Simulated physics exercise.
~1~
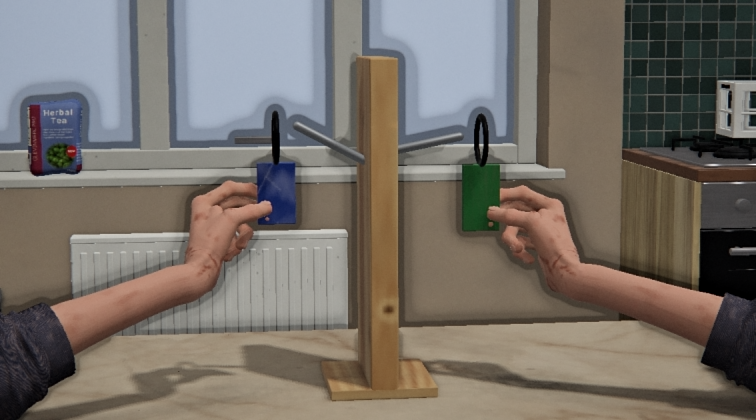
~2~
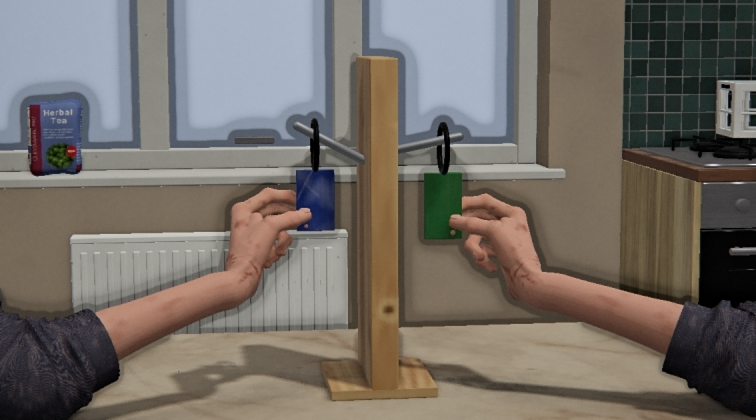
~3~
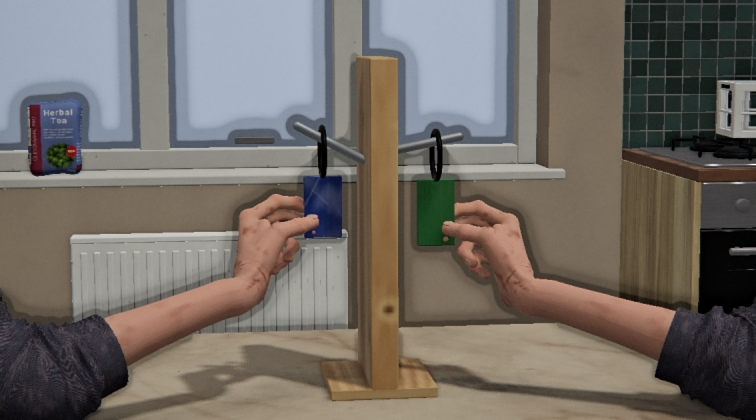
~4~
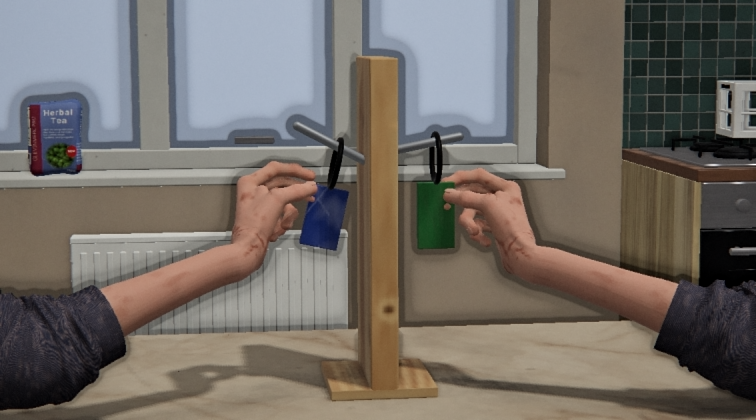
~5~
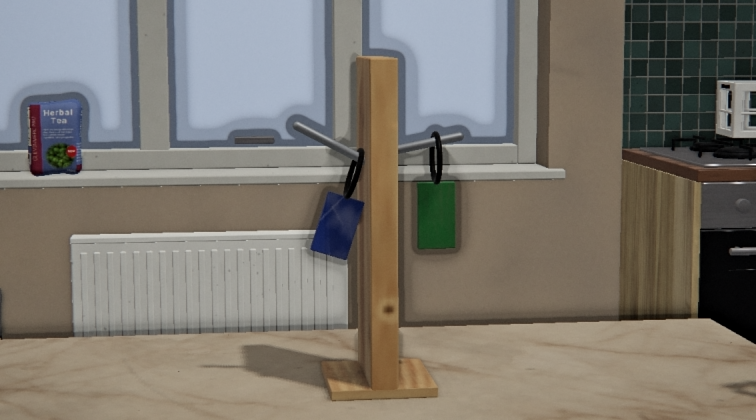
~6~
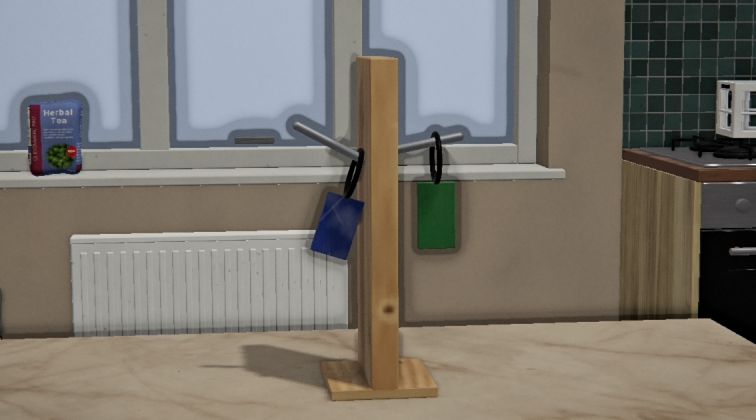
Two hands hooking a blue tag and a green tag onto a wooden stand's pegs, then withdrawing, leaving the blue one tilted.
